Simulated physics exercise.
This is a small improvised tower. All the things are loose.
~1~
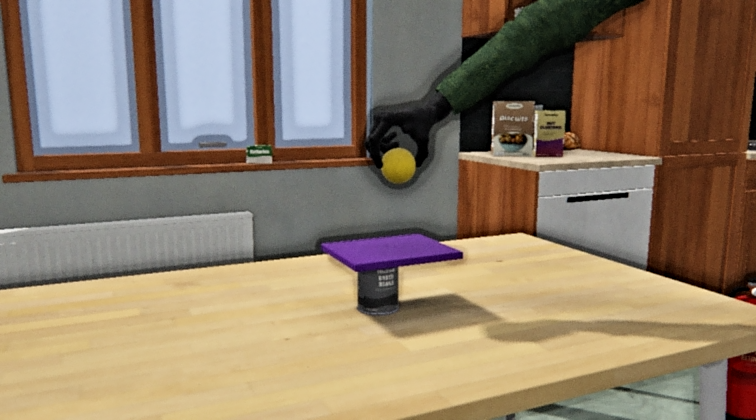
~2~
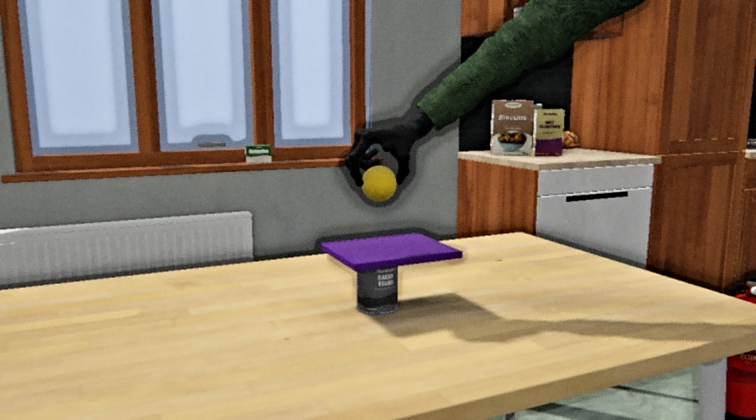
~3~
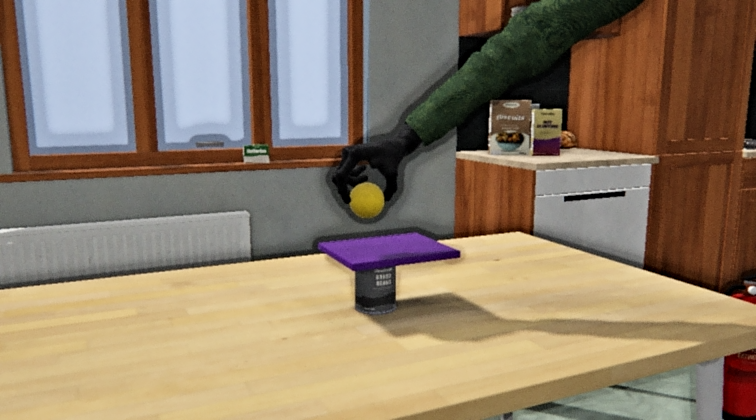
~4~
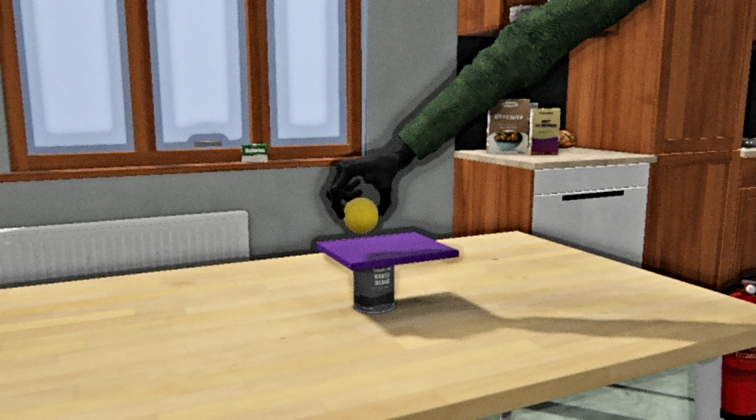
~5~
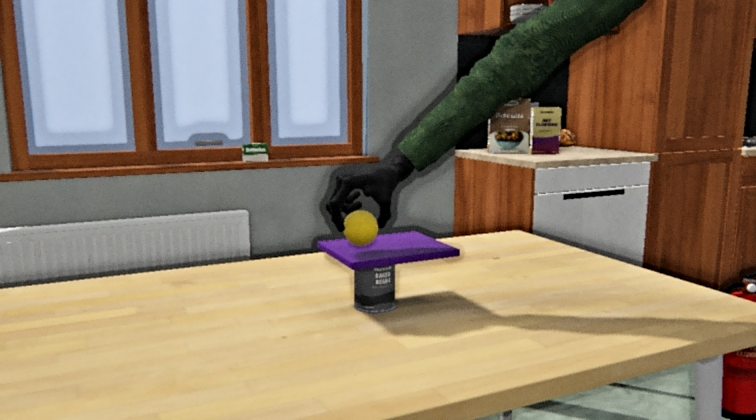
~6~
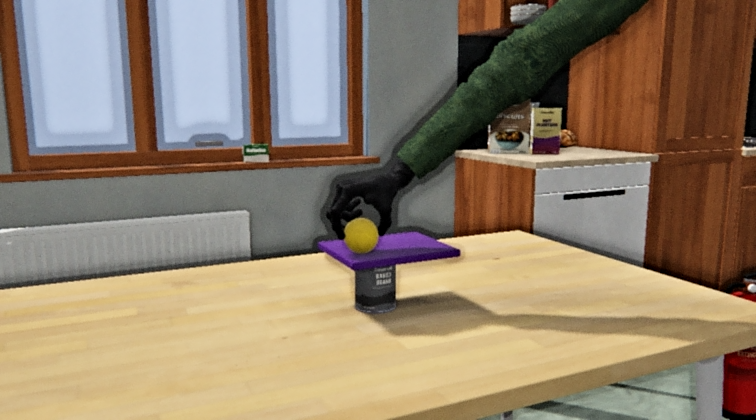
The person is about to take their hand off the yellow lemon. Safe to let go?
Here the stack keeps its balance.
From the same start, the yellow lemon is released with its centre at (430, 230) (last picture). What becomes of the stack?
Then it comes apart.
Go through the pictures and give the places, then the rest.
The first picture shows still above its spot; yellow lemon (398, 166); grey tin (378, 283).
The second picture shows still above its spot; yellow lemon (379, 183); grey tin (377, 282).
The third picture shows still above its spot; yellow lemon (366, 200); grey tin (375, 282).
The fourth picture shows still above its spot; yellow lemon (361, 215); grey tin (374, 281).
The fifth picture shows still above its spot; yellow lemon (360, 228); grey tin (375, 280).
The sixth picture shows in place under the hand; yellow lemon (361, 236); grey tin (375, 281).
Then, 0.20 s later than the last frame, all is still.
Then, 0.40 s later than the last frame, yellow lemon resting near (361, 236).
When it is over, all 3 as before. End places, in pixels of the last picture, yellow lemon near (361, 236). The stack holds.
